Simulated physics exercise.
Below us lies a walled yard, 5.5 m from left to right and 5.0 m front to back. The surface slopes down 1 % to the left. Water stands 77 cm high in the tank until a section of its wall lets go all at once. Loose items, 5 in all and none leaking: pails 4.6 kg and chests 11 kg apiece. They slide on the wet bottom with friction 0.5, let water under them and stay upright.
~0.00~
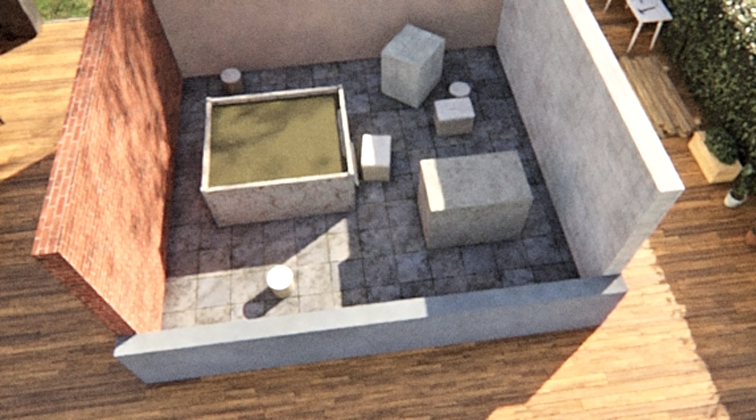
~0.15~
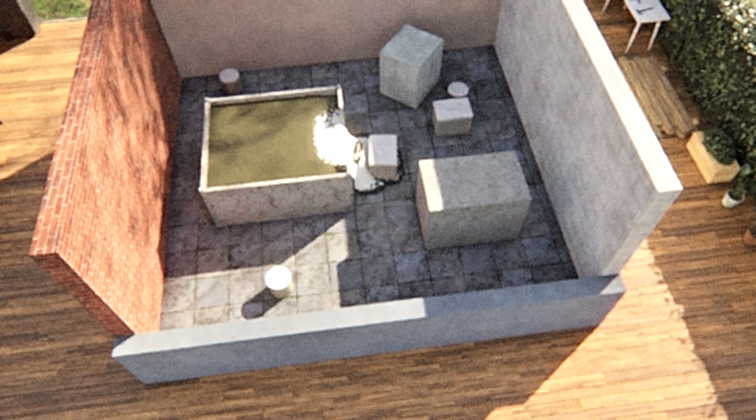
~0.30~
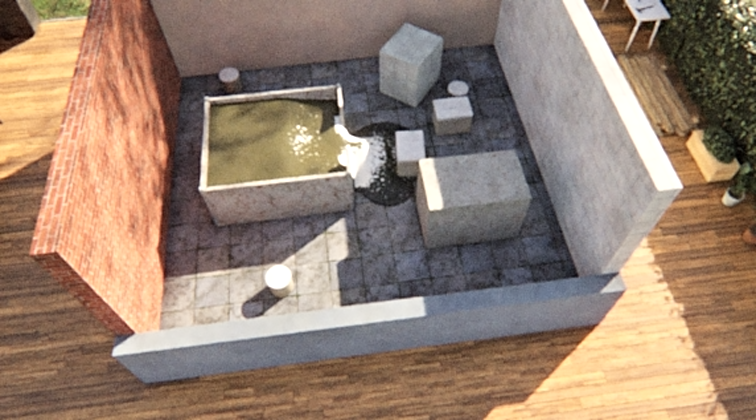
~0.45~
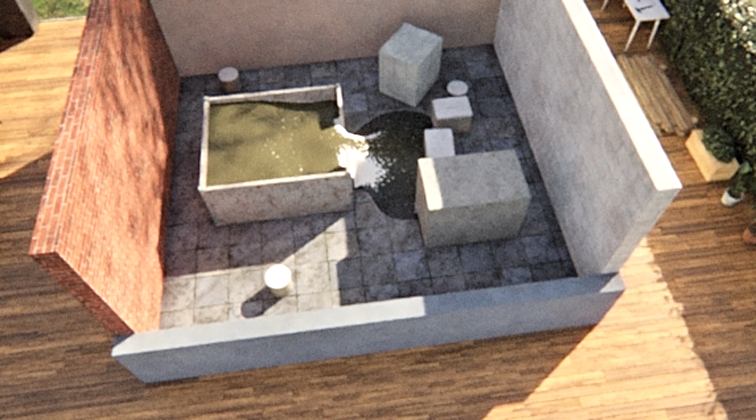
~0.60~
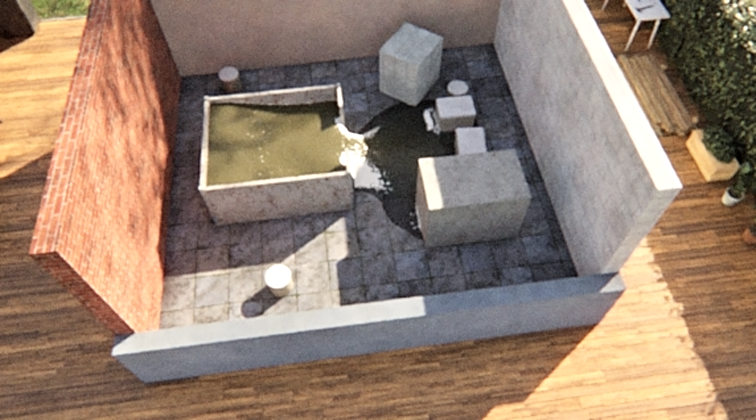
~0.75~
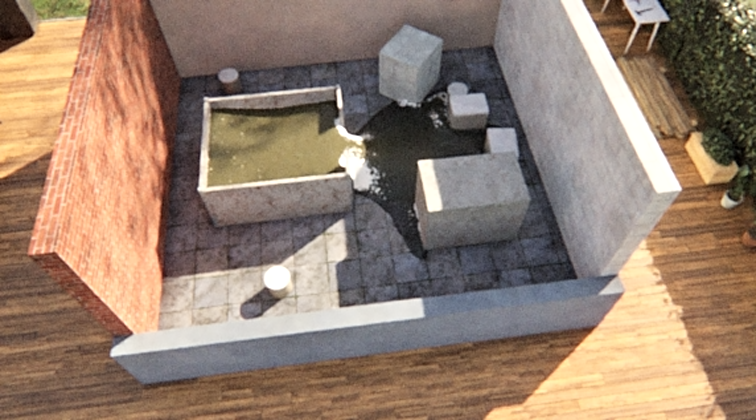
Murky water pours from a walled tank across the paving, pushing two pale blocks right.
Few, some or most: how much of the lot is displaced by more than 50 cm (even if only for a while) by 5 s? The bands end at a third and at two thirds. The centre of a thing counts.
That comes to two thirds or above.
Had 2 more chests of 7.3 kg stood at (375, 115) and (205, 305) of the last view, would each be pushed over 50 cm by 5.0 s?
In turn: Over, short of it.
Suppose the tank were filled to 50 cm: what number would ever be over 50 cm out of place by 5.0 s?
In that case 3 of them.
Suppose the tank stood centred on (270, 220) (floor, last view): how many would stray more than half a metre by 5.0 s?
Then 4.
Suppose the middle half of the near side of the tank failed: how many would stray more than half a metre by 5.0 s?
Then 2.
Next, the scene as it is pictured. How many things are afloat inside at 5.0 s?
I count 4.
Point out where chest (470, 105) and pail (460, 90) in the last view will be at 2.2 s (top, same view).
Near (502, 70) and (443, 46).
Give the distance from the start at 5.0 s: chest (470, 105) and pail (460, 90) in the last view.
In that order: 150 cm, 120 cm.
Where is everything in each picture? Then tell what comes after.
The first picture shows a chest at (377, 150), on the bottom; a chest at (455, 108), on the bottom; 3.2 m2 under water; 0 of 5 have shifted.
The second picture shows a chest at (383, 149) rests on the ground, 12 cm from its start; a chest at (453, 109), on the bottom; water covers 3.6 m2; 1 of 5 have shifted.
The third picture shows a chest at (410, 145), on the bottom, 52 cm from its start; a chest at (453, 107) rests on the ground; 4.5 m2 under water; 1 of 5 have shifted.
The fourth picture shows a chest at (440, 143), on the bottom, 97 cm from its start; a chest at (452, 107), on the bottom; 5.5 m2 under water; 1 of 5 have shifted.
The fifth picture shows a chest at (472, 142) rests on the ground, 144 cm from its start; a chest at (456, 106) rests on the ground, 5 cm from its start; water covers 6.3 m2; 2 of 5 have shifted.
The sixth picture shows a chest at (503, 142), on the bottom, 192 cm from its start; a chest at (469, 104) rests on the ground, 28 cm from its start; water covers 7.4 m2; 2 of 5 have shifted.
After 1.1 s 3 of 5 are over 50 cm from their spots; 1 afloat.
After 2.2 s 3 of 5 are over 50 cm from their spots; 3 afloat.
After 3.5 s 3 of 5 are over 50 cm from their spots; 3 afloat.
After 5.0 s 5 of 5 are over 50 cm from their spots, and 5 have been at some point; 4 afloat.
